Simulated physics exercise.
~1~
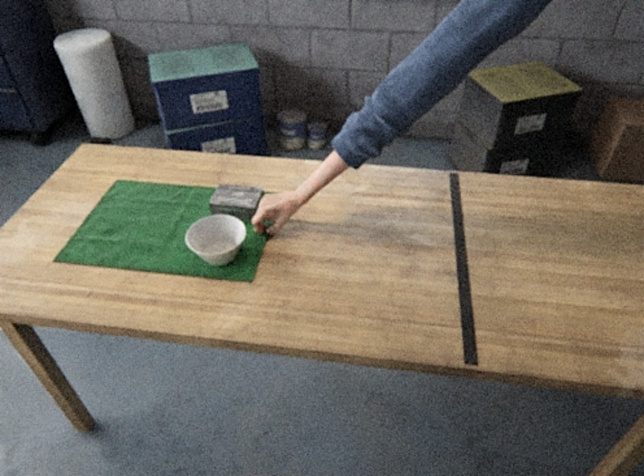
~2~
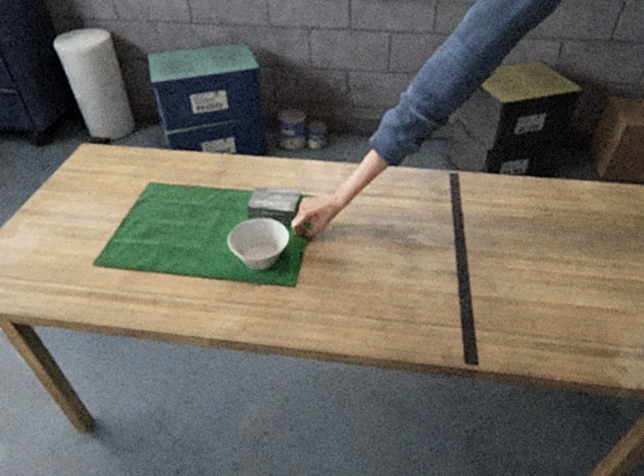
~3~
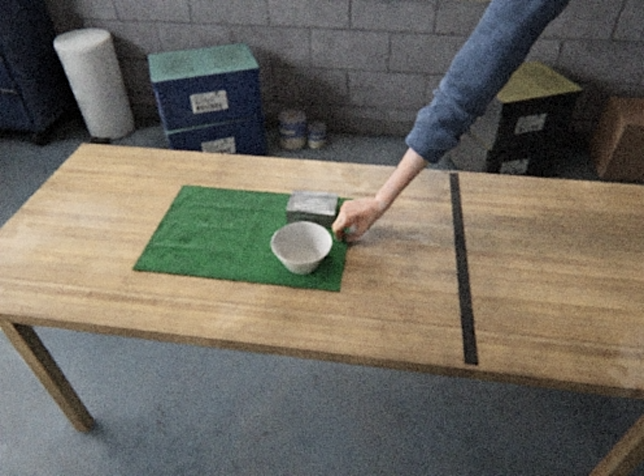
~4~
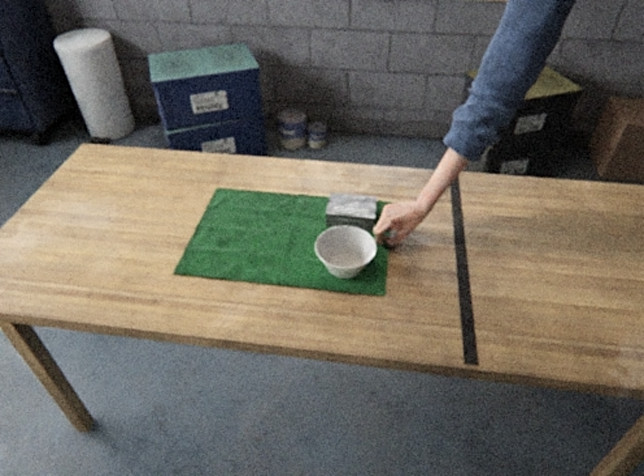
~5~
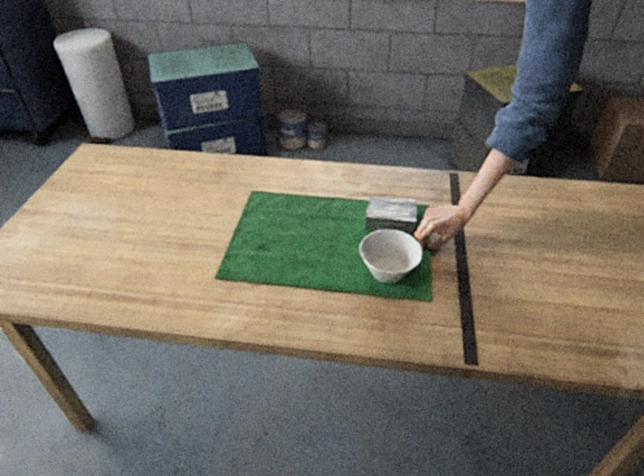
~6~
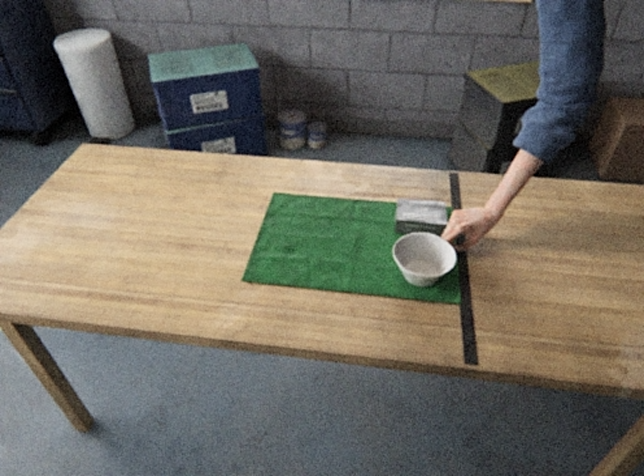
Green cloth carrying a white bowl and grey packet sliding right as a hand pulls it to a dark tape strip.
